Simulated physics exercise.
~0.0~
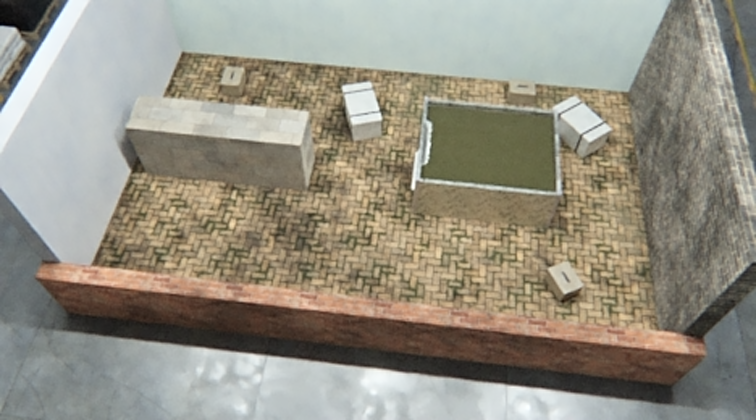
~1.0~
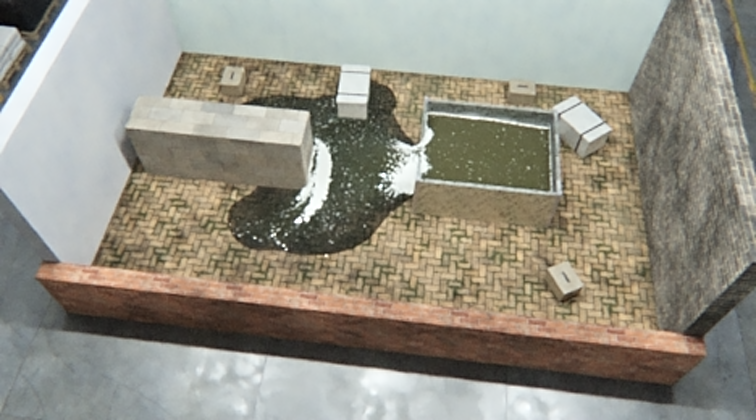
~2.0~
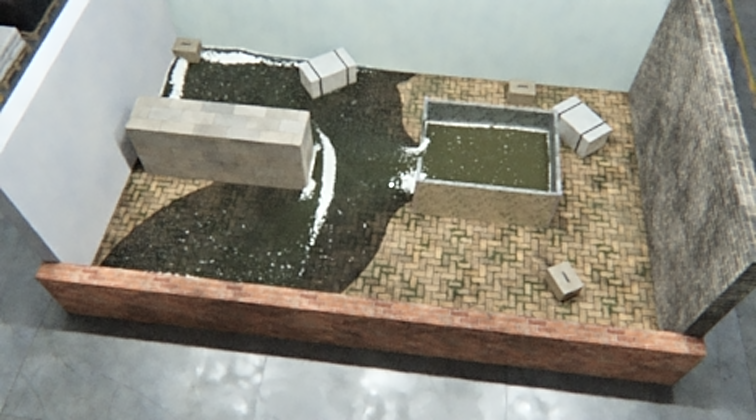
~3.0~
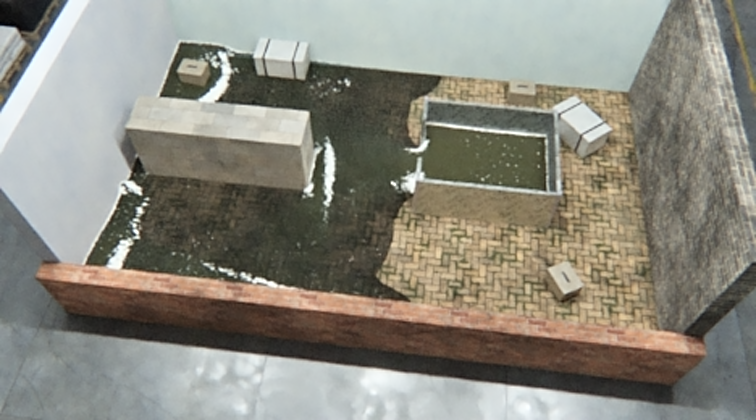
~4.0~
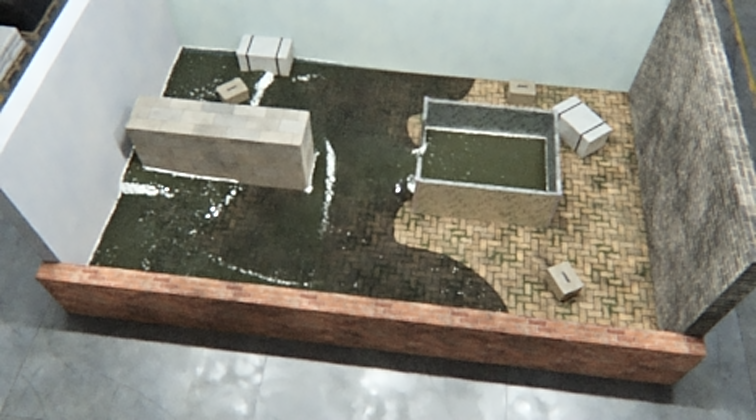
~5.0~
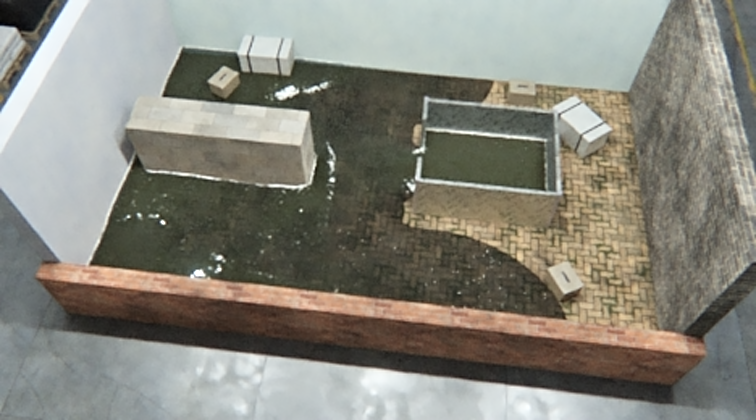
A walled tank bursting on its left side, dark water spreading across the brick floor, carrying a white trunk and small box away.
